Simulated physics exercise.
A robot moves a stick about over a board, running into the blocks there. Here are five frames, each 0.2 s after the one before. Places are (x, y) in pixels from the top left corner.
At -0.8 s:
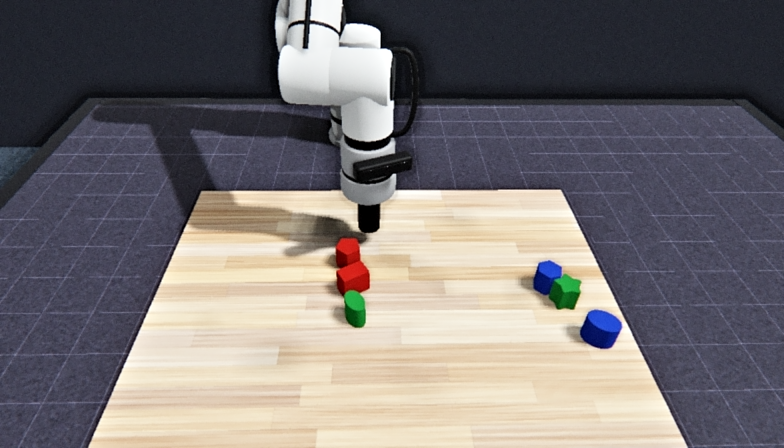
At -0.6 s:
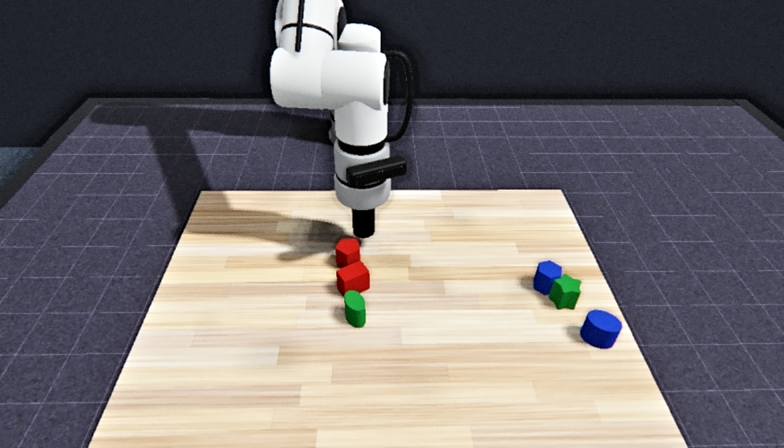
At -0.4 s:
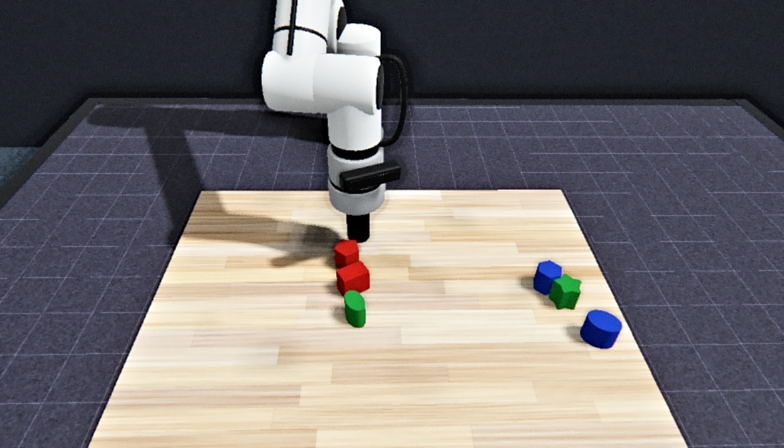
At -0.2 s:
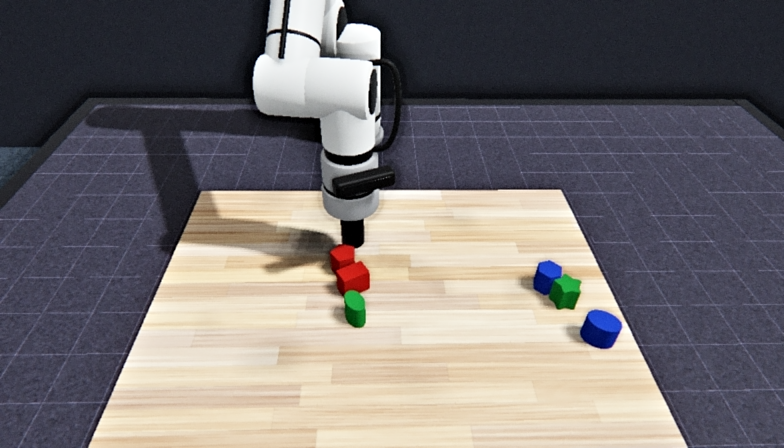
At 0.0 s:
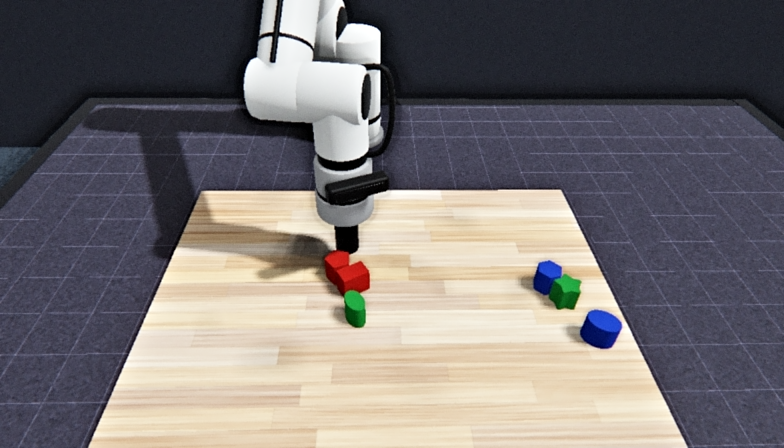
A robot arm's black stick moves down and slightly left across a wooden board, pushing the upper red block down and left beside a second red block, while the green oval and the blue and green blocks at right stay still.
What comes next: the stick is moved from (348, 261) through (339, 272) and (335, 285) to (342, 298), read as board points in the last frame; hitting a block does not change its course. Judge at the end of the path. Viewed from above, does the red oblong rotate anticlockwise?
Going by the path, yes.
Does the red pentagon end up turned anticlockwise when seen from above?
The answer is no.
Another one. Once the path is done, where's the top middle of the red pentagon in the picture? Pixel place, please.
It is at (318, 289).
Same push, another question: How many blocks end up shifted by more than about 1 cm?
My answer is two.
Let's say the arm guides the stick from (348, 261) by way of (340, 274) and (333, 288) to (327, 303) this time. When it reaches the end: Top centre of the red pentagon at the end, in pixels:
My best guess is (308, 300).
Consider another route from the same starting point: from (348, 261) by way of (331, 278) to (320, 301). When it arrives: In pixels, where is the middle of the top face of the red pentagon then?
I'd say the red pentagon ends with its top centre at (309, 301).
What follows on the original path. Halfway along, stick at (334, 265); red pentagon at (322, 276); red oblong at (353, 273), turned 20° anticlockwise.
At the end, stick at (341, 285); red pentagon at (318, 289), turned 45° clockwise; red oblong at (363, 279), turned 60° anticlockwise; green oval unmoved.
